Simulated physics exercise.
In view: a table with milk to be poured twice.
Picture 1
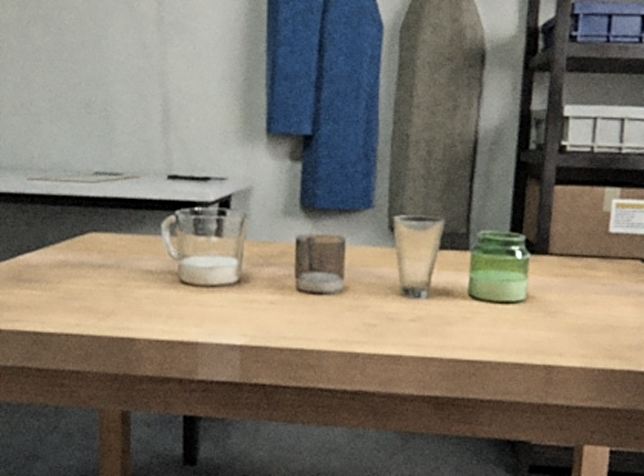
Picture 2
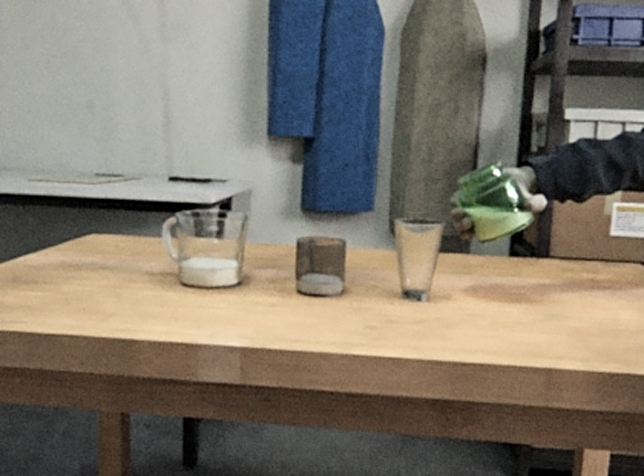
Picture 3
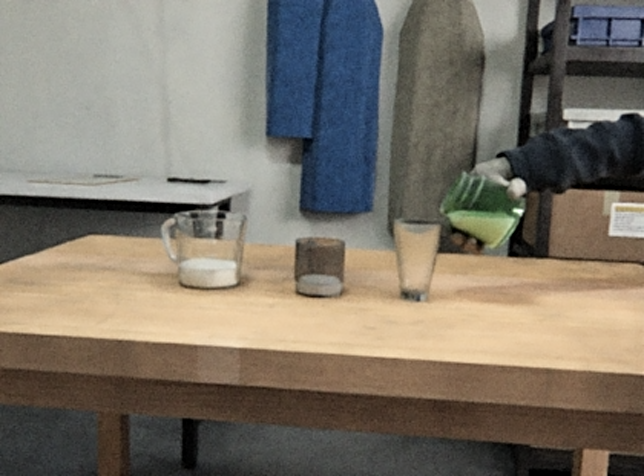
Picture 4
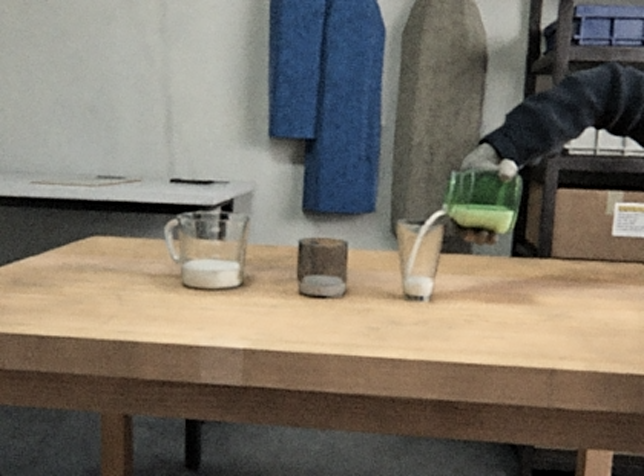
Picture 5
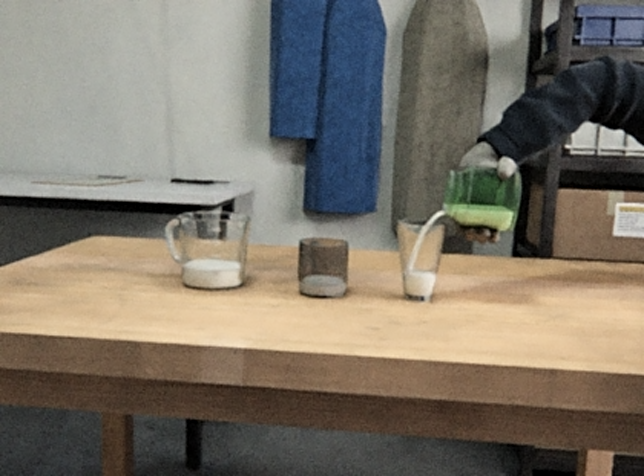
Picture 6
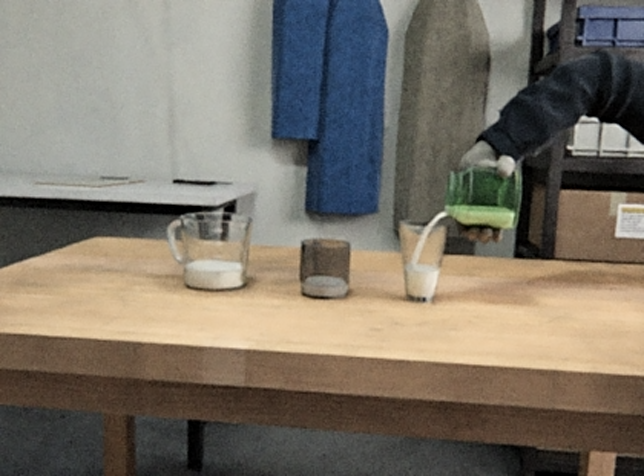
A gloved hand lifts the green jar, tilts it left, and pours milk into the flared glass.
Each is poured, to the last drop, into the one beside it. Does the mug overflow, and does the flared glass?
Left, the mug takes it all; right, the flared glass takes it all.
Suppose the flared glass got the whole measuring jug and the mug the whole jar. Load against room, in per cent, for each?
Roughly 60 per cent, then 70 per cent.
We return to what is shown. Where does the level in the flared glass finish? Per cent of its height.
Near 70 in a hundred.
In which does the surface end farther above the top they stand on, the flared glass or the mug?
It is the flared glass on the right.
Next, the flared glass is about half full.
After that, the flared glass is about three quarters full.
Finally, the mug is about three quarters full; the flared glass is about three quarters full.
